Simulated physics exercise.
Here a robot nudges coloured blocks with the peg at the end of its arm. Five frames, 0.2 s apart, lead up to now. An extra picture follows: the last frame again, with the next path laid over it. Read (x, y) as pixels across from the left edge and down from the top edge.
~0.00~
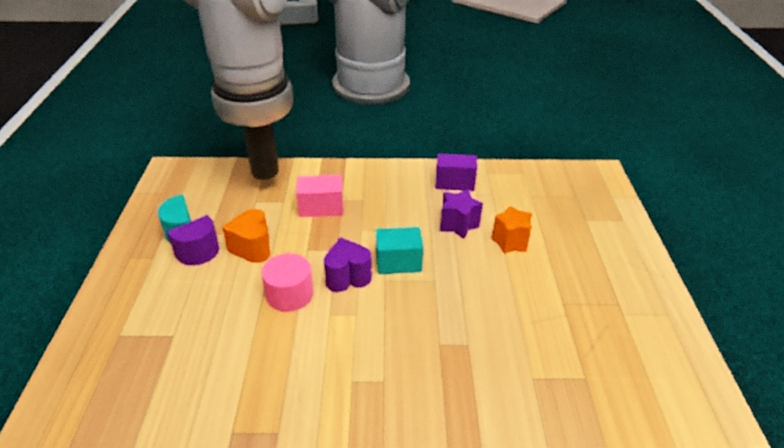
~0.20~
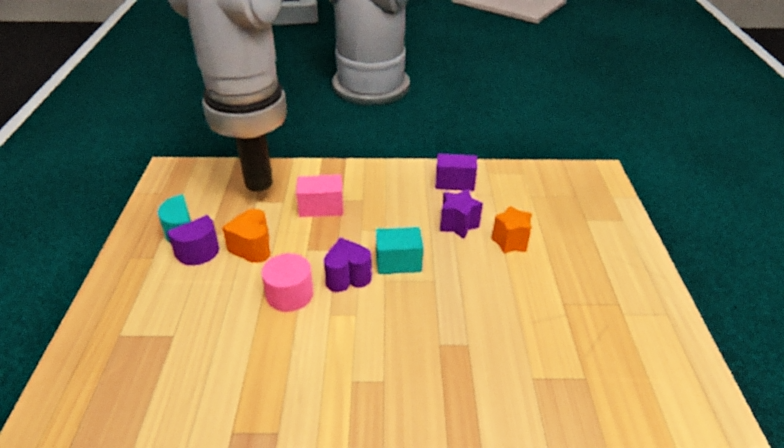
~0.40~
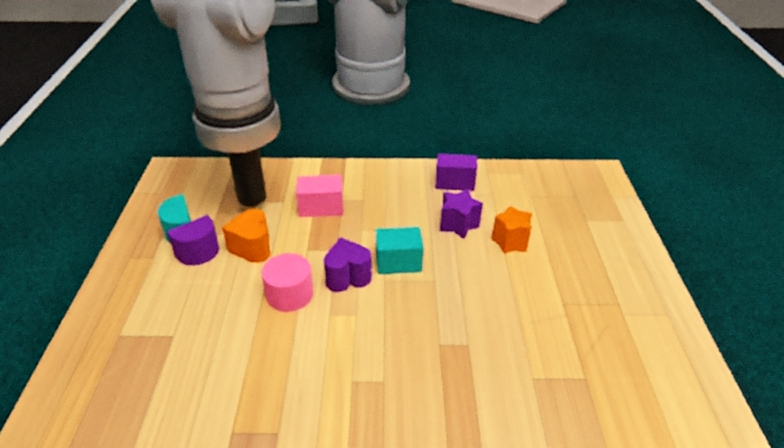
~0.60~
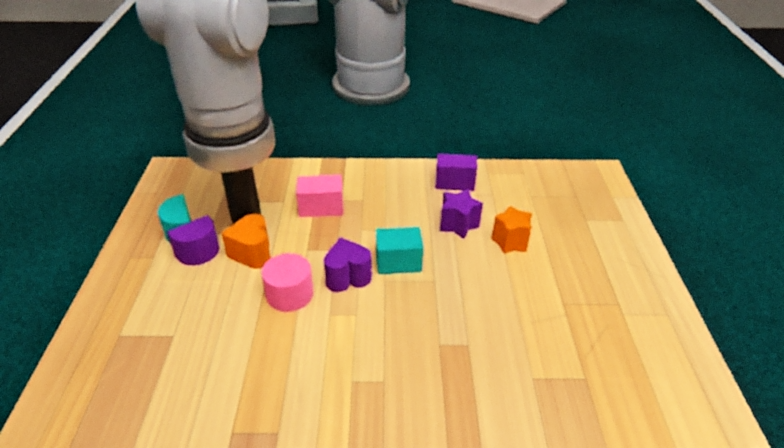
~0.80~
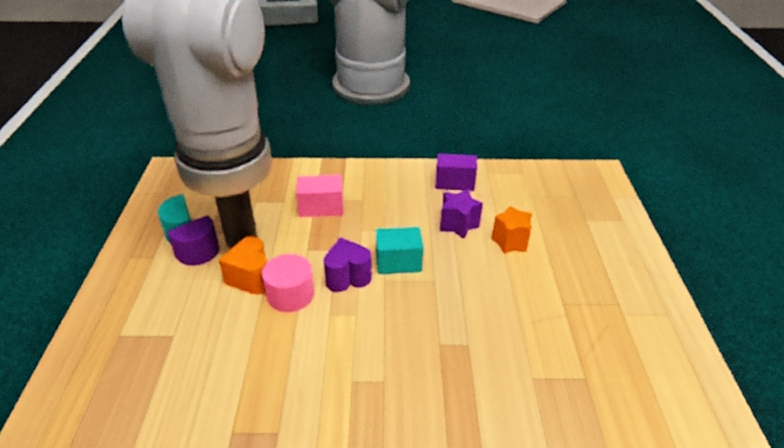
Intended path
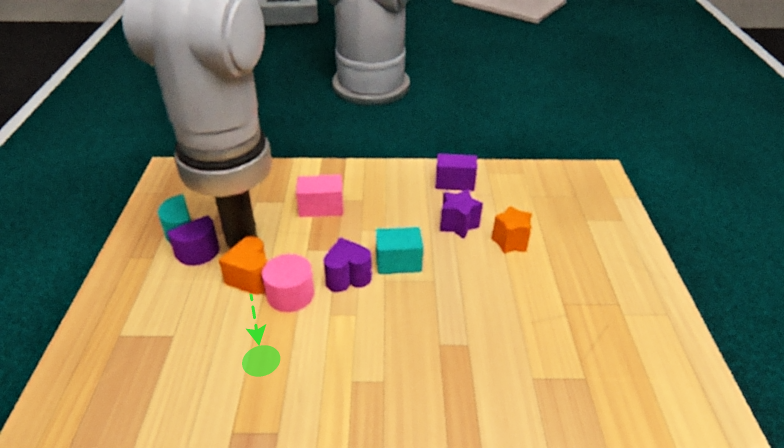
At the start, a robot arm holds its dark peg near the back edge of a wooden board scattered with coloured blocks. The peg moves toward the viewer and slightly left, reaching the orange heart-shaped block, then nudges it a short way forward, close beside the pink disc, while the other blocks stay still.
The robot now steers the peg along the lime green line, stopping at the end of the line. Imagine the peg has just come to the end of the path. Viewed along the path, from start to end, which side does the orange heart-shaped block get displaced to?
It's set to shift right.
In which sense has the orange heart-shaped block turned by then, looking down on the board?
Prediction: Clockwise.
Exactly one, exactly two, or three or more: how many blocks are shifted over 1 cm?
It's going to be one.
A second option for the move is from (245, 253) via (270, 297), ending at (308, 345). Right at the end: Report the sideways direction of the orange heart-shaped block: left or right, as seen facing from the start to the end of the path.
Right side.
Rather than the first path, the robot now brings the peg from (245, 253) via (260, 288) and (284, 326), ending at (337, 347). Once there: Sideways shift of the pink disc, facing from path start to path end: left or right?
Answer: Left.
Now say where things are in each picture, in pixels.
Tip of the peg at (265, 173), middles of tops, purple D-shaped block at (193, 229), orange heart-shaped block at (248, 224), pink disc at (286, 269), in the first frame.
Peg at (259, 184), nothing pushed, in the second frame.
Peg at (252, 199), nothing pushed, in the third frame.
Peg at (246, 217), orange heart-shaped block at (248, 229), in the fourth frame.
Peg at (242, 240), purple D-shaped block at (193, 229), orange heart-shaped block at (246, 254), pink disc at (287, 270), in the fifth frame.
The line goes in a line from (245, 253) to (261, 361).
On the path given first. One third of the way, peg at (247, 272); orange heart-shaped block at (242, 289), turned 20° clockwise; pink disc at (290, 272).
Two thirds of the way, peg at (252, 308); orange heart-shaped block at (236, 326), turned 65° clockwise; pink disc at (290, 272).
At the end, peg at (258, 348); purple D-shaped block unmoved; orange heart-shaped block at (223, 363), turned 105° clockwise; pink disc at (290, 272).
